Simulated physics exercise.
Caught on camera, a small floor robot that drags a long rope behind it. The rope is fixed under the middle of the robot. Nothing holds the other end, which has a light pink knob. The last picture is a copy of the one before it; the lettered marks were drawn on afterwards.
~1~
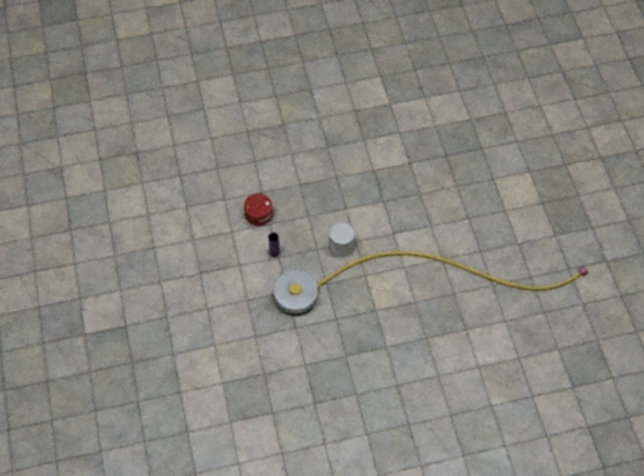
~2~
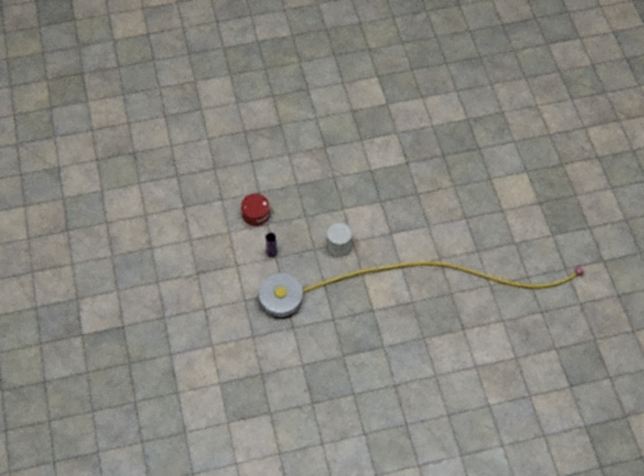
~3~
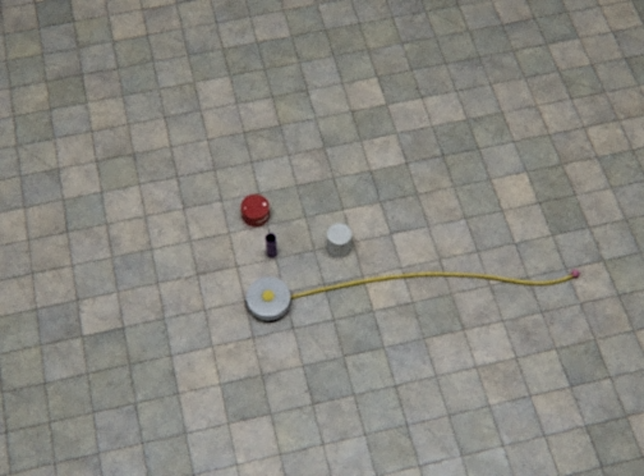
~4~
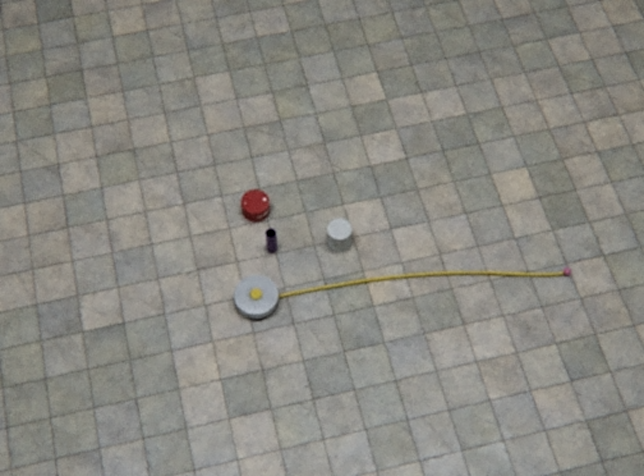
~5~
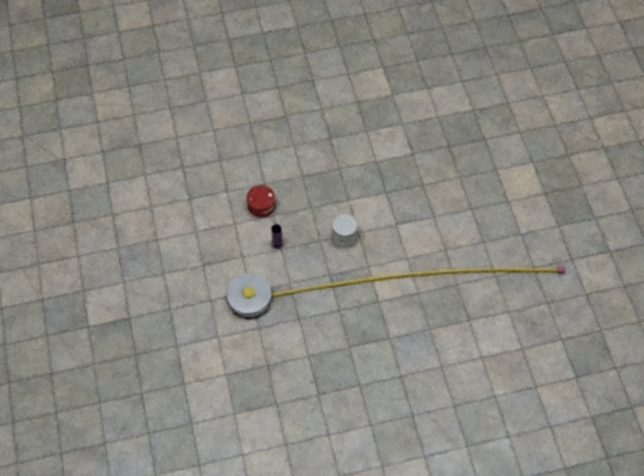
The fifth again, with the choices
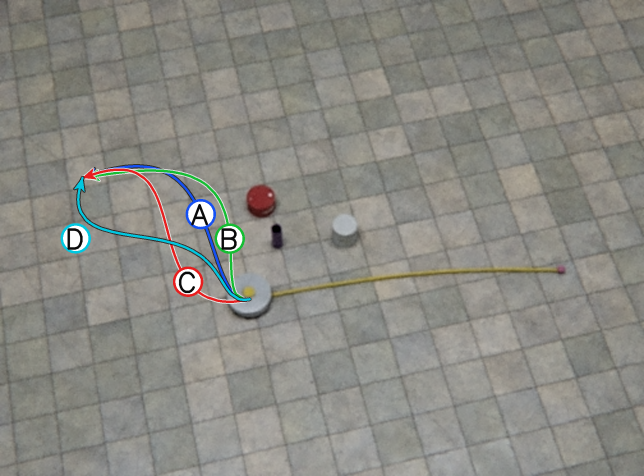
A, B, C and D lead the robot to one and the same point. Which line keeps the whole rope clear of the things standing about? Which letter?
Route D.
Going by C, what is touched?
It is the purple post.
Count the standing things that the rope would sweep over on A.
Three.
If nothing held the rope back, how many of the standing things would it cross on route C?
It sweeps one.
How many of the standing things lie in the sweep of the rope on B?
Three.
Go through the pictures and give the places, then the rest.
Free end (583, 270); white keg (342, 240); red tub (258, 210), in the first frame.
Robot (281, 296); free end (579, 271); white keg (339, 240), in the second frame.
Robot (269, 299); free end (576, 273); purple post (271, 246), in the third frame.
Robot (257, 297); free end (567, 272); red tub (256, 206), in the fourth frame.
Robot (249, 296); free end (561, 269); white keg (345, 231); red tub (261, 201); purple post (277, 237), in the fifth frame.
On the marked copy, A from (250, 299) via (193, 198) to (84, 177); B from (250, 299) via (214, 193) to (86, 177); C from (250, 299) via (166, 226) to (83, 178); D from (250, 299) via (153, 239) to (83, 178).
Following D. Soon after the start, robot (183, 243), middle of the rope (338, 274), free end (492, 271).
Later, robot (95, 223), middle of the rope (248, 253), free end (399, 270).
In the end, robot (81, 174), middle of the rope (209, 242), free end (357, 265); nothing has been touched.
As for the rest, A meets the white keg, red tub and purple post; B meets the white keg, red tub and purple post; C meets the purple post.
